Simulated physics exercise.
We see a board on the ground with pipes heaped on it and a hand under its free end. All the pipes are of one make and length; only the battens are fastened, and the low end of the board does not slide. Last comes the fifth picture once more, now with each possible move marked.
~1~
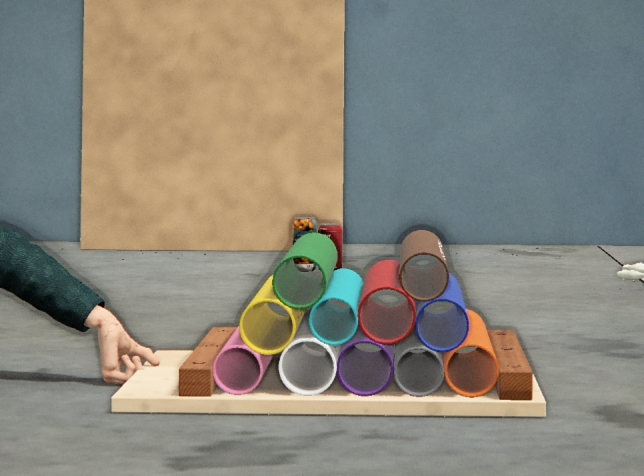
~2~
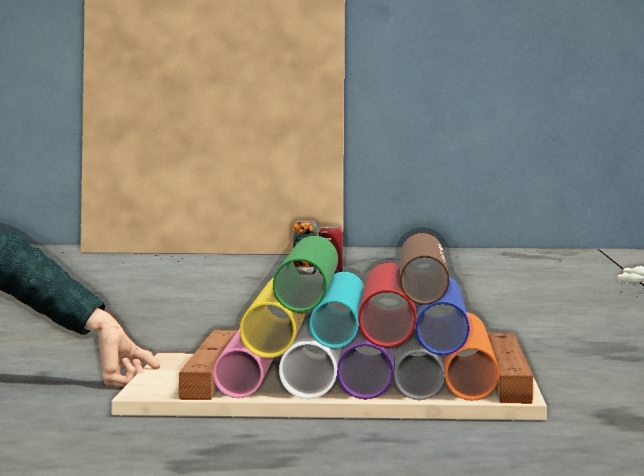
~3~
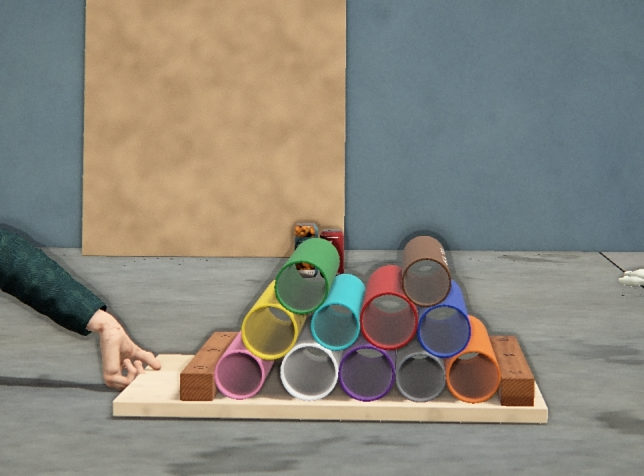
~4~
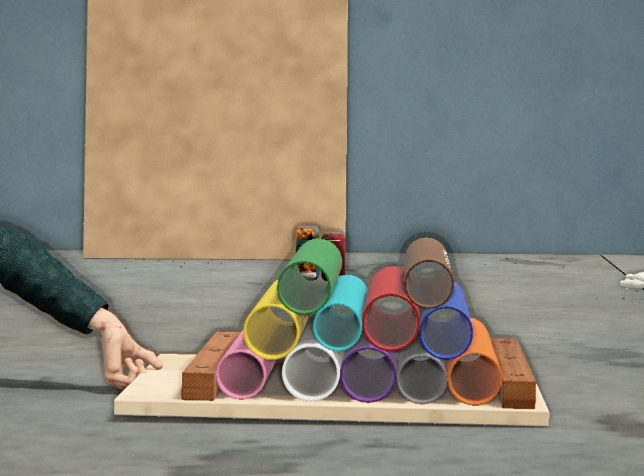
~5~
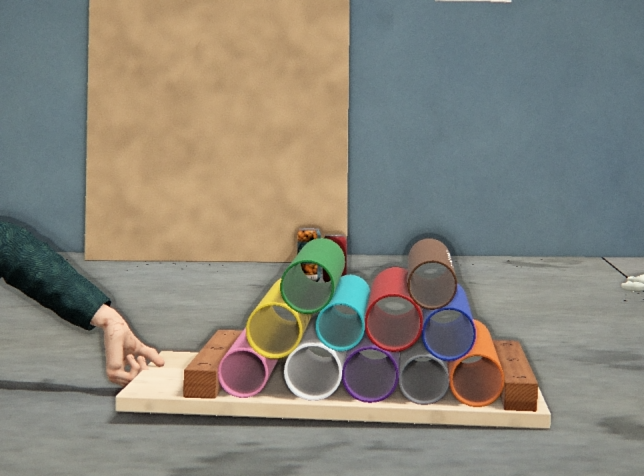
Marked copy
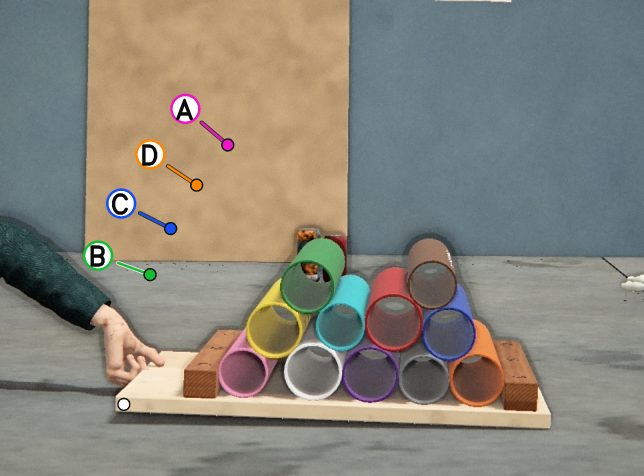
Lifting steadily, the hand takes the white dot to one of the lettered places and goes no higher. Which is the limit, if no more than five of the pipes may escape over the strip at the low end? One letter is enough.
The highest mark that will do is C.
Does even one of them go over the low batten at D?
At D: Yes.
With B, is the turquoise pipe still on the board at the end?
Yes, with B.
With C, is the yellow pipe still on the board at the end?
The yellow pipe: Yes.
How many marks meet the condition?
The number is two.
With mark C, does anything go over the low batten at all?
Yes, at C.
On the marked copy, A at (228, 145); B at (150, 275); C at (171, 228); D at (197, 185); the white dot at (124, 404).
With C. Early on, board at 17°.
Further on, board at 26°.
At the end, board at 26°, five over the low batten.
As for the rest, A six over the low batten; B two over the low batten (blue, brown); D six over the low batten.
